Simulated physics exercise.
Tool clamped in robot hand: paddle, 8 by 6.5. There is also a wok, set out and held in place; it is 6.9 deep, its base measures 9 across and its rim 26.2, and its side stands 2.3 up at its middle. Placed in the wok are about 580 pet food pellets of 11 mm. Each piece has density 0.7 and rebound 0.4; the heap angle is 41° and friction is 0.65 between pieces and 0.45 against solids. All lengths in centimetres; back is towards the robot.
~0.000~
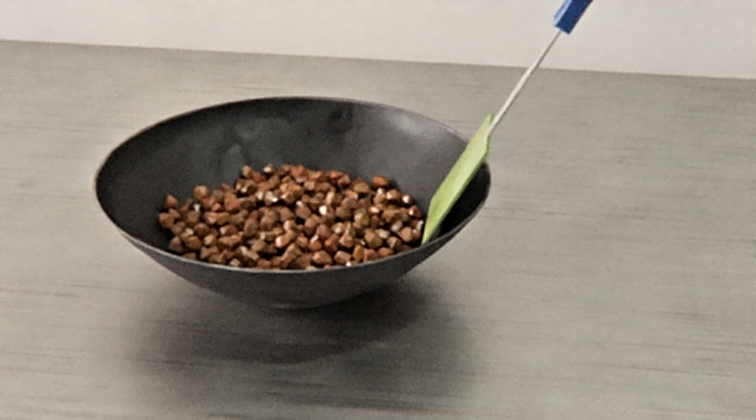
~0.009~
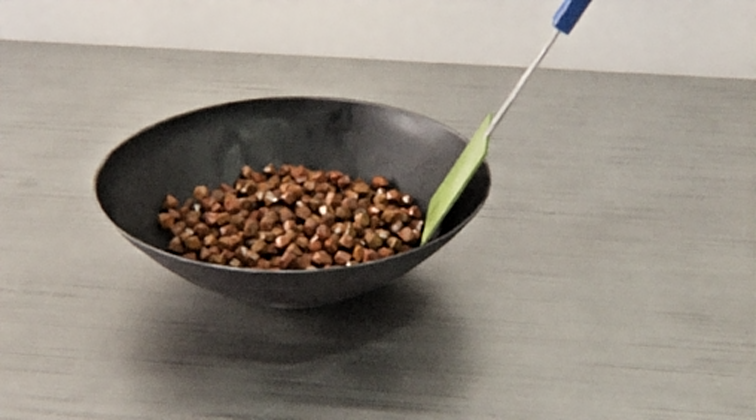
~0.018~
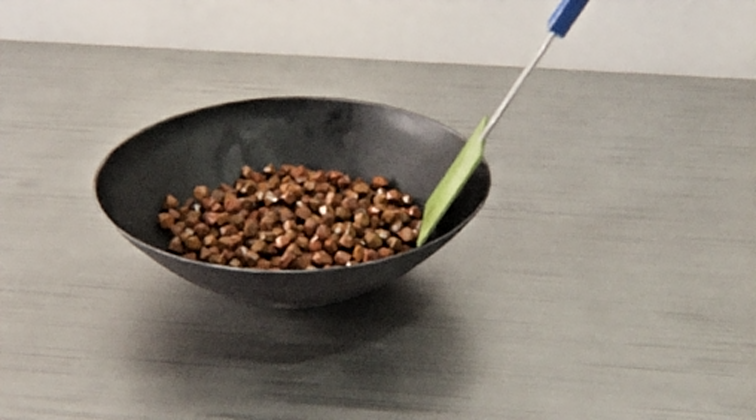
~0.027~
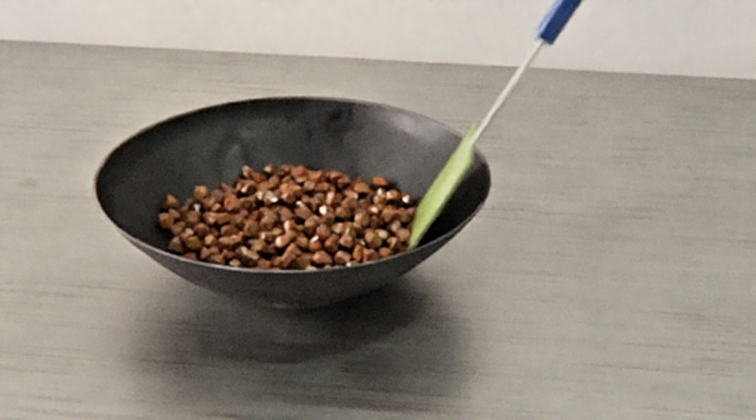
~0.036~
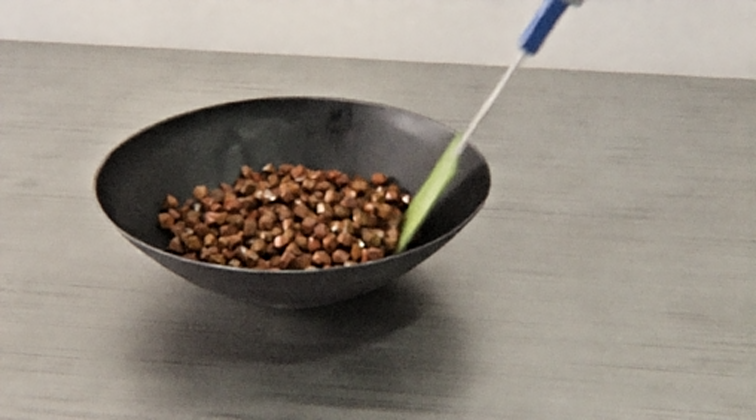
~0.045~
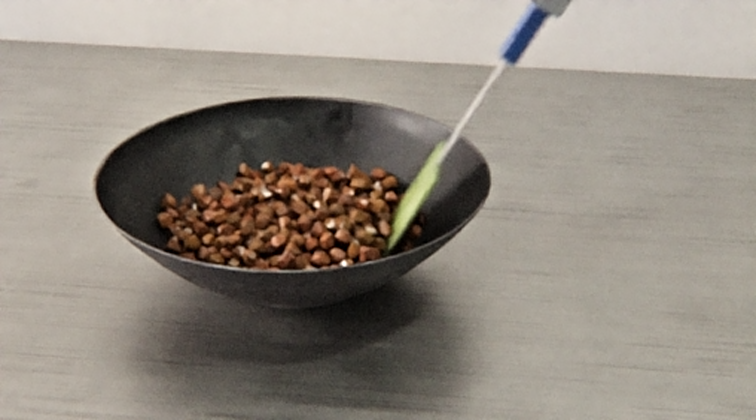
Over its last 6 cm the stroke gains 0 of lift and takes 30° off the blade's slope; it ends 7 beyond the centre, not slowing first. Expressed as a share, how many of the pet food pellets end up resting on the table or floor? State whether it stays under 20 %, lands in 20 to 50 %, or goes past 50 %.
It lands in 20 to 50 %.
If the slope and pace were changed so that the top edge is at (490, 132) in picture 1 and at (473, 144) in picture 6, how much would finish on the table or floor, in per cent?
My guess would be close to 5 per cent.
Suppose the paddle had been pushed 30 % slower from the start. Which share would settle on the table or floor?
Estimated result: Some 15 %.
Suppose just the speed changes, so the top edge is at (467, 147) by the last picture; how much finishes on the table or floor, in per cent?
Expect some 10 per cent there.
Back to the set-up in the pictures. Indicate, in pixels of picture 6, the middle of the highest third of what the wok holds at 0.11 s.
(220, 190).
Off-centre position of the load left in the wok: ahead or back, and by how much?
I'd say close to 4.5 cm toward the front.
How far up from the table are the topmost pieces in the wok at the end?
Close to 8.0 centimetres high.
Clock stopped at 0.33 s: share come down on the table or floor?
Estimate: About 5 percent.
By 0.08 s, sloping 61°, highest piece 7 above the table; 576 in the wok.
By 0.11 s, sloping 54°, highest piece 10 above the table; 576 in the wok.
By 0.33 s, sloping 31°, highest piece 18 above the table; 429 in the wok, 39 on the table or floor, 108 on the blade or in flight.
By 1.38 s, sloping 31°, highest piece 8 above the table; 428 in the wok, 148 on the table or floor.
Final count, 428 in the wok, 148 on the table or floor. That is 26 % on the table or floor.
